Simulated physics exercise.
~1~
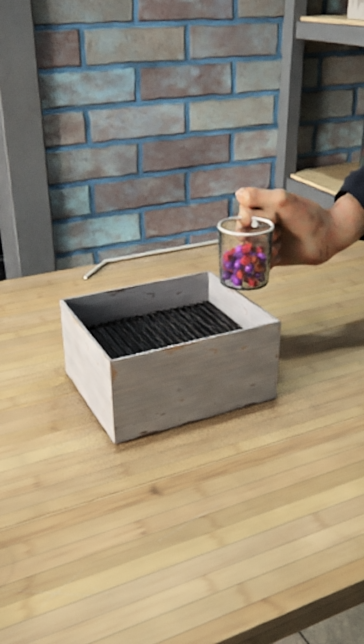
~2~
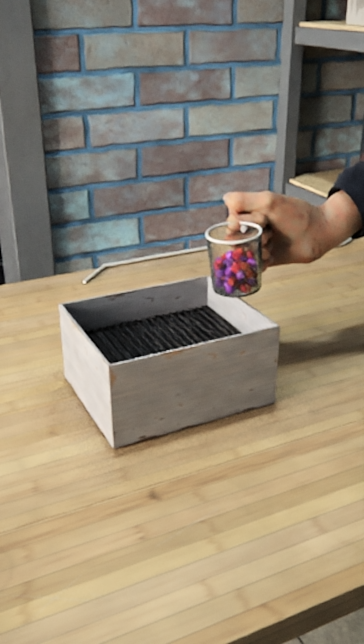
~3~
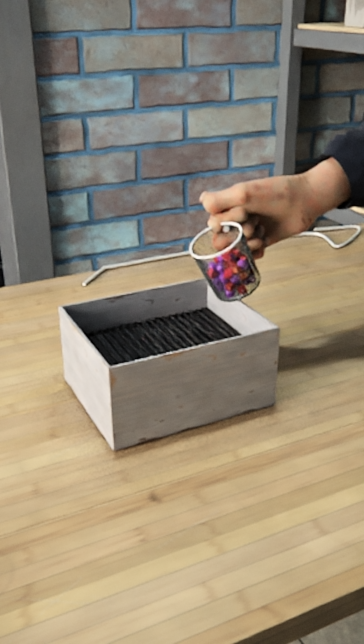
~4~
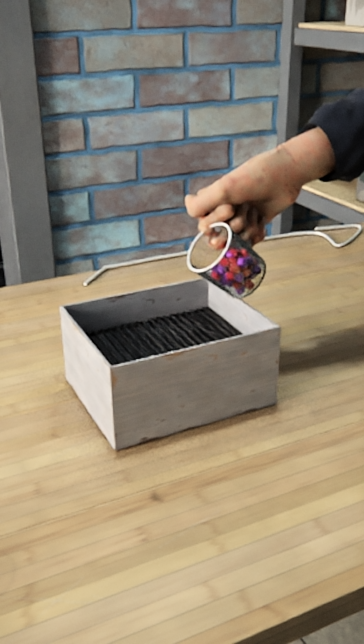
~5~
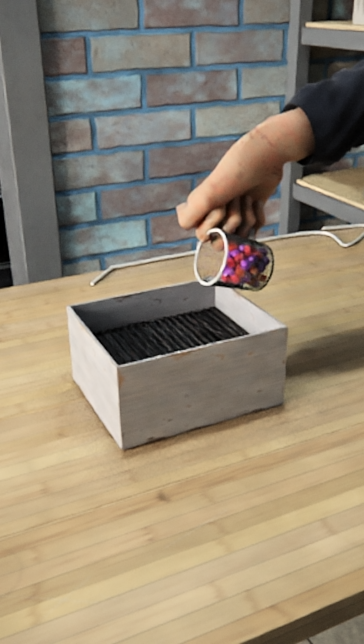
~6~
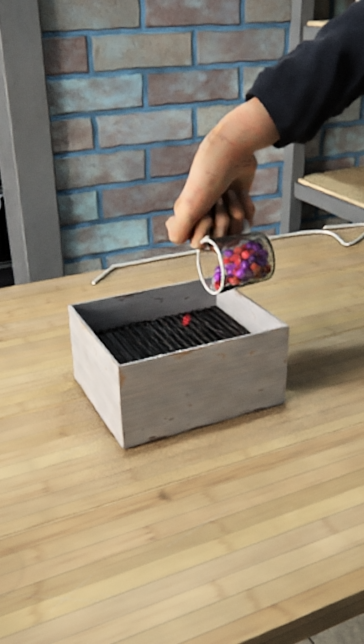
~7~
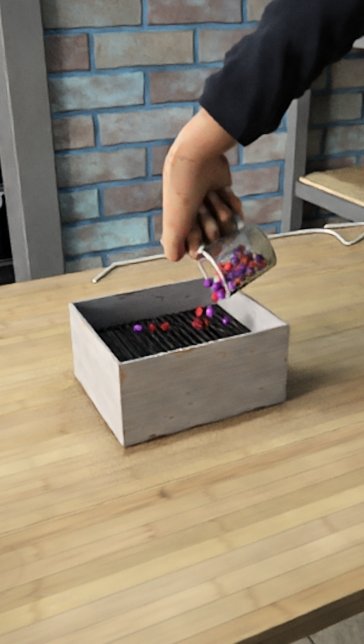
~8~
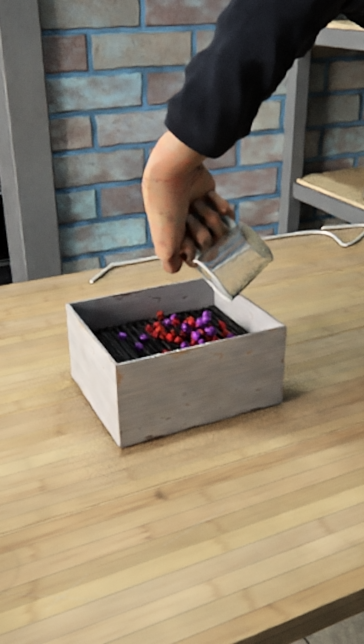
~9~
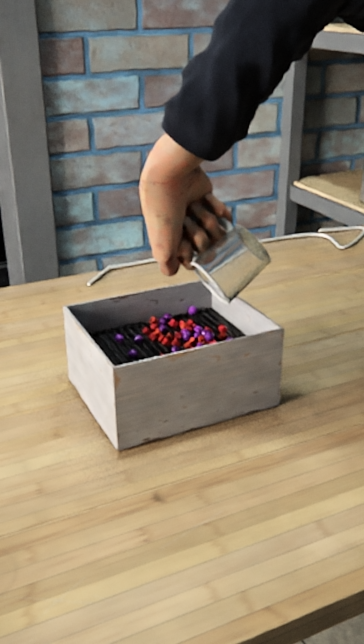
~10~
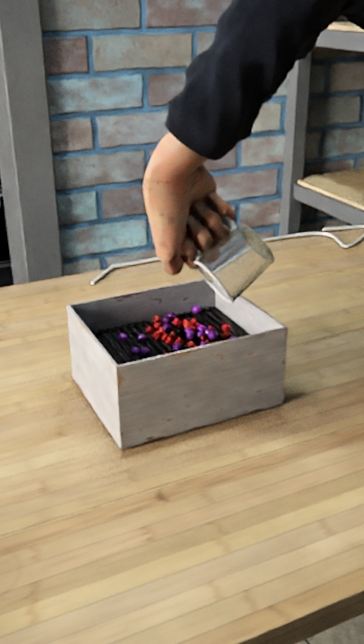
A hand at the right holds a small clear cup of purple and red bits above a pale grey open box, seen from slightly above on a light wooden table. Black bars span the inside of the box, and a brick wall with bluish joints stands behind. The hand shifts slightly left, then tilts the cup until it lies on its side. A first red bit drops, then both colours tumble down onto the bars. The cup is tipped further until it is empty, and the purple and red bits lie scattered on the grille while the hand still holds the upturned cup above.
